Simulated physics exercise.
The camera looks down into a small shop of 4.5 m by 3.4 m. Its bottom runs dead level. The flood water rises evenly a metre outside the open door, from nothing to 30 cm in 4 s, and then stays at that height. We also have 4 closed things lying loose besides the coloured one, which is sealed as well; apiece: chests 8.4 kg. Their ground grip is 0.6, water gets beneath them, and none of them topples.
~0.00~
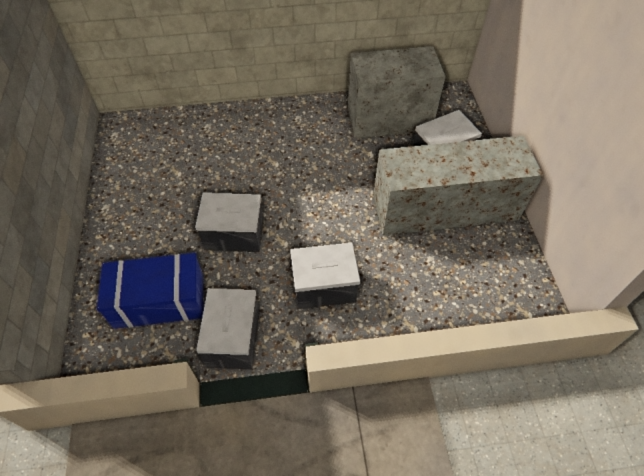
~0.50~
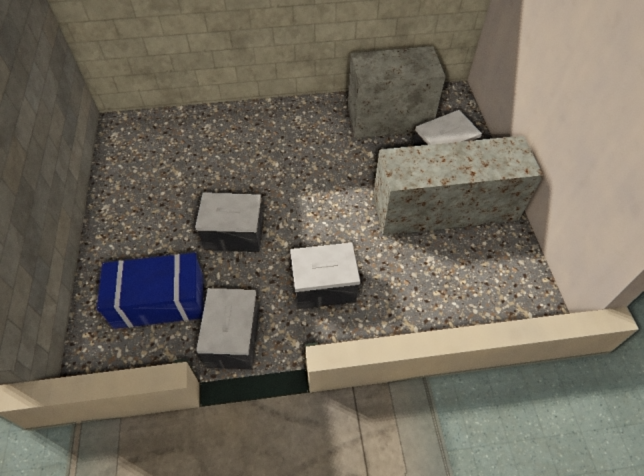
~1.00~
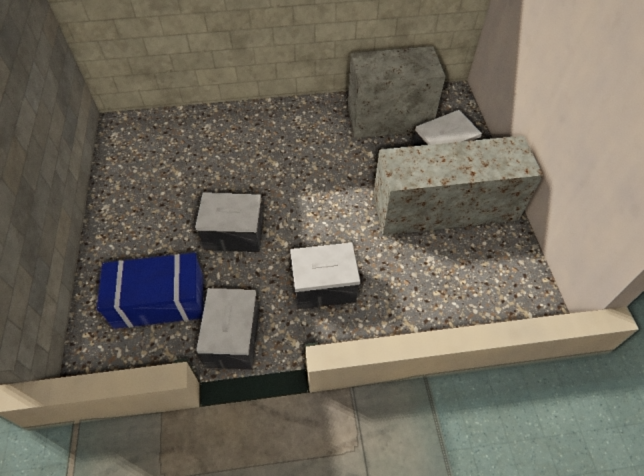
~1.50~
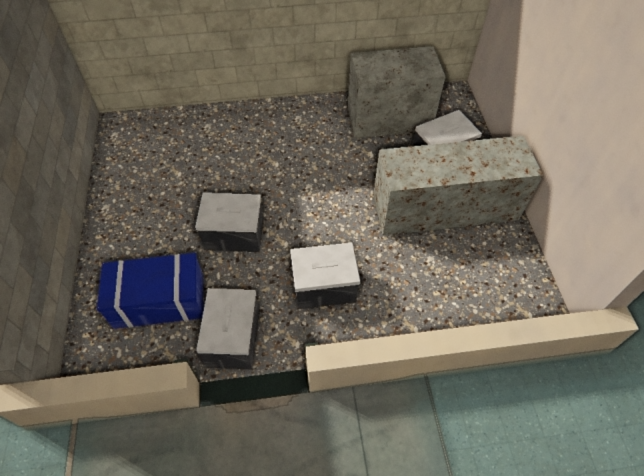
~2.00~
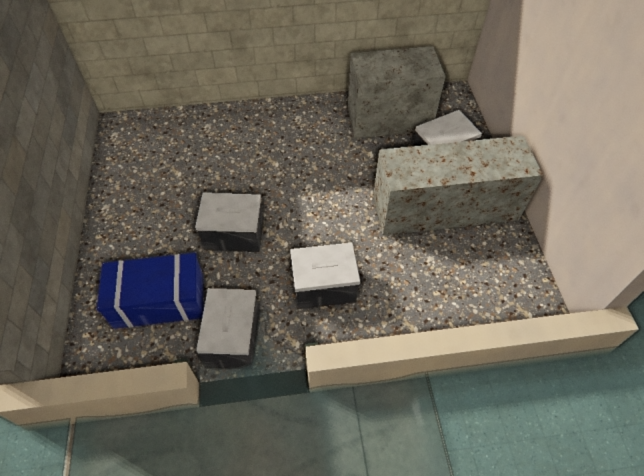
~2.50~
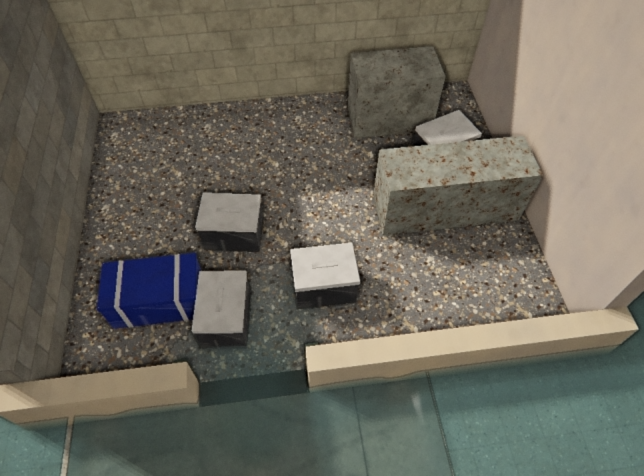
Teal floodwater spreading outside a small shop, then seeping through the doorway and slightly shifting one grey box beside a blue trunk.
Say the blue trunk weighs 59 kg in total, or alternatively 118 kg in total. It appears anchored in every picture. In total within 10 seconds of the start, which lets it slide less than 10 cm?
Small one works.
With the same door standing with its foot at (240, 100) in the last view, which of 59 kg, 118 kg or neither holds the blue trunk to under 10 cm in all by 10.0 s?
Under that setup, the light option succeeds.
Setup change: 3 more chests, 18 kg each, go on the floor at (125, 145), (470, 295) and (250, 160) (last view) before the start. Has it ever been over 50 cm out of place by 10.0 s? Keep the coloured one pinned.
Listed in turn, they go over the bar, beneath the bar, over the bar.
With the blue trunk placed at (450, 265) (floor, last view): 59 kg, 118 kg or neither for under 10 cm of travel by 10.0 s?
It turns out that both loads succeed.
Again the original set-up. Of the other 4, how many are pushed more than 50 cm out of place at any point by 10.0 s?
The tally stands at 3.
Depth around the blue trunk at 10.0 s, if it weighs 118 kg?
14 cm, roughly.
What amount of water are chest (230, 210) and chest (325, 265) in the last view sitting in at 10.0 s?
About 12 and 14 cm.
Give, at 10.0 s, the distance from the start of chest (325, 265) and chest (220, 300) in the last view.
Shifts: 200 cm / 150 cm.
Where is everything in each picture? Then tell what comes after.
The first frame shows the blue trunk at (148, 280) rests on the ground; 0.0 m2 under water; 0 of 5 have shifted.
The second frame shows the blue trunk at (148, 280), on the bottom; 0.0 m2 under water; 0 of 5 have shifted.
The third frame shows the blue trunk at (148, 280) rests on the ground; water covers 0.0 m2; 0 of 5 have shifted.
The fourth frame shows the blue trunk at (148, 280) rests on the ground; water covers 0.0 m2; 0 of 5 have shifted.
The fifth frame shows the blue trunk at (148, 280), on the bottom; water covers 0.1 m2; 0 of 5 have shifted.
The sixth frame shows the blue trunk at (148, 280), on the bottom; 0.8 m2 under water; 1 of 5 have shifted.
After 3.5 s the blue trunk would be 0 cm from its start with 59 kg and 0 cm from its start with 118 kg; 5 cm of water round it then.
After 4.5 s the blue trunk would be 0 cm from its start with 59 kg and 0 cm from its start with 118 kg; 6 cm of water round it then.
After 7.0 s the blue trunk would be 0 cm from its start with 59 kg and 0 cm from its start with 118 kg; 7 cm of water round it then.
After 10.0 s the blue trunk would be 0 cm from its start with 59 kg and 0 cm from its start with 118 kg; 14 cm of water round it then.
